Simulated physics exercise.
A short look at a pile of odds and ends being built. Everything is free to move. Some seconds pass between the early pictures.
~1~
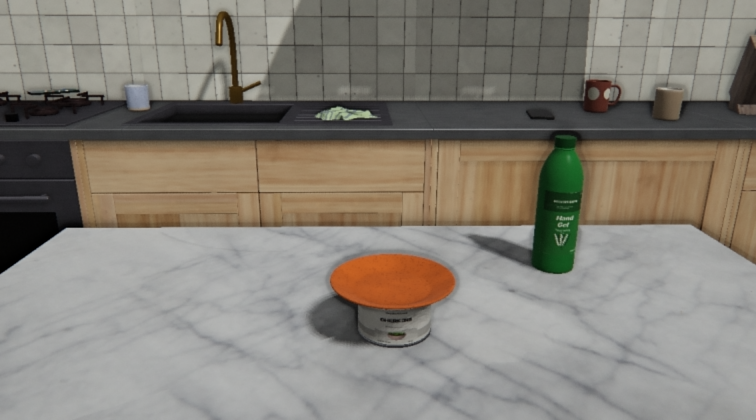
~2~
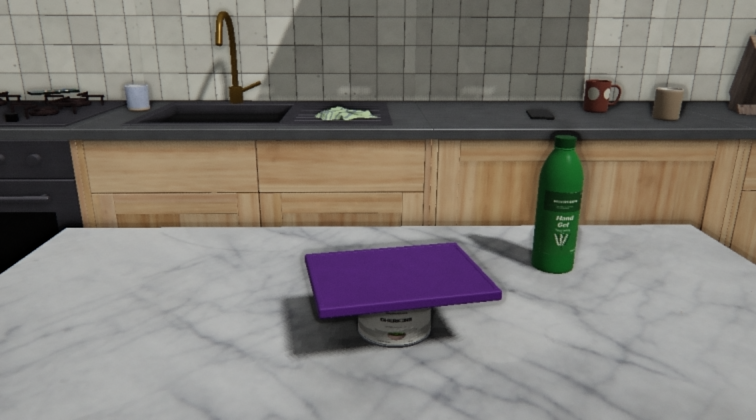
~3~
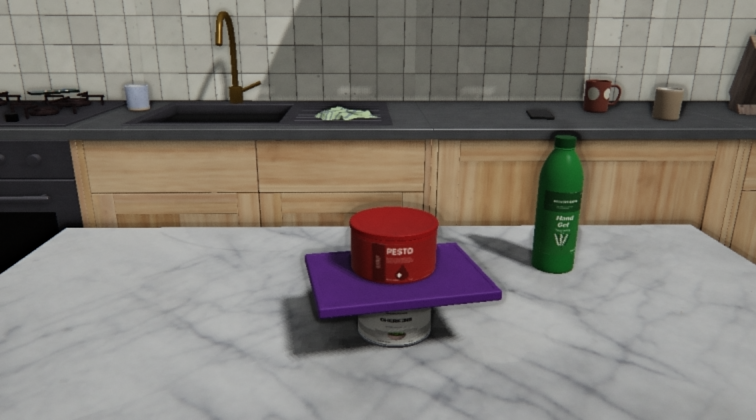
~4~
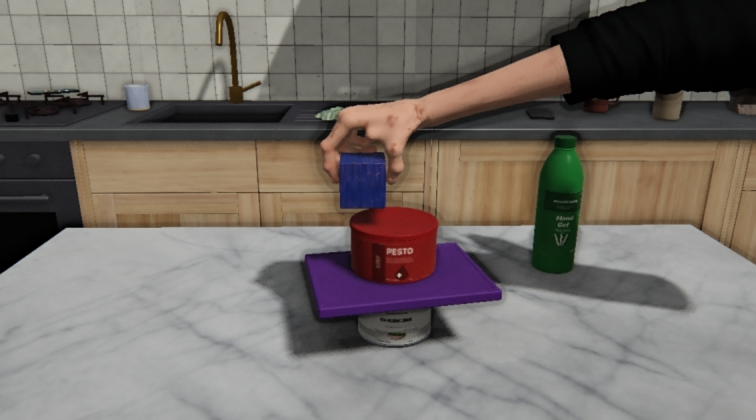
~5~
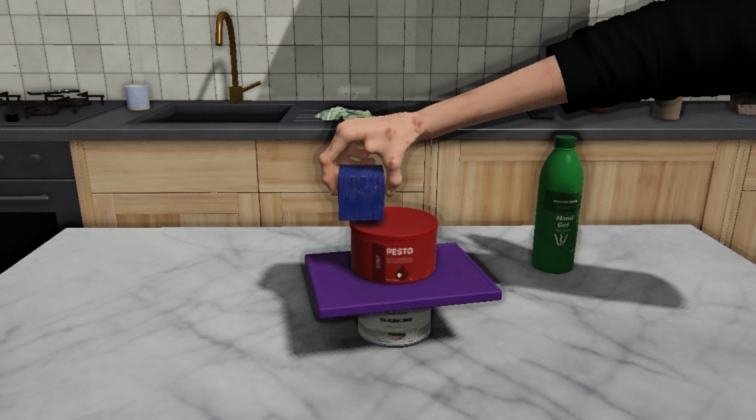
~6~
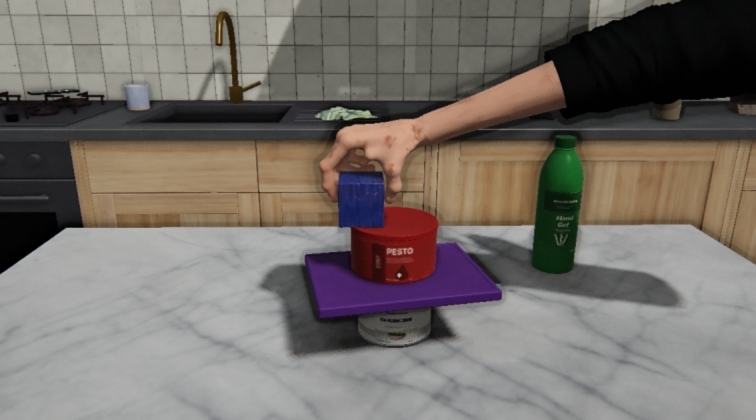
On a marble kitchen counter, an orange dish rests on a small can near a green bottle, then a purple tray is there in the dish's place, and a red pesto tub appears on the tray. A hand reaches in from the right holding a blue block and lowers it slightly above the tub.
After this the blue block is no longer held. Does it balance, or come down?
Outcome: The pile keeps its balance.
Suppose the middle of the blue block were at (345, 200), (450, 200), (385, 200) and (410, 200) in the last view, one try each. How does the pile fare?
First, it gives way; second, it loses its balance; third, it holds; fourth, it stays up.
Then, 0.90 s later than the last frame, all is still.
Then, 2.00 s later than the last frame, blue block resting near (360, 200).
When it is over, all 6 as before. End places, in pixels of the last picture, blue block near (359, 200). The pile stays up.
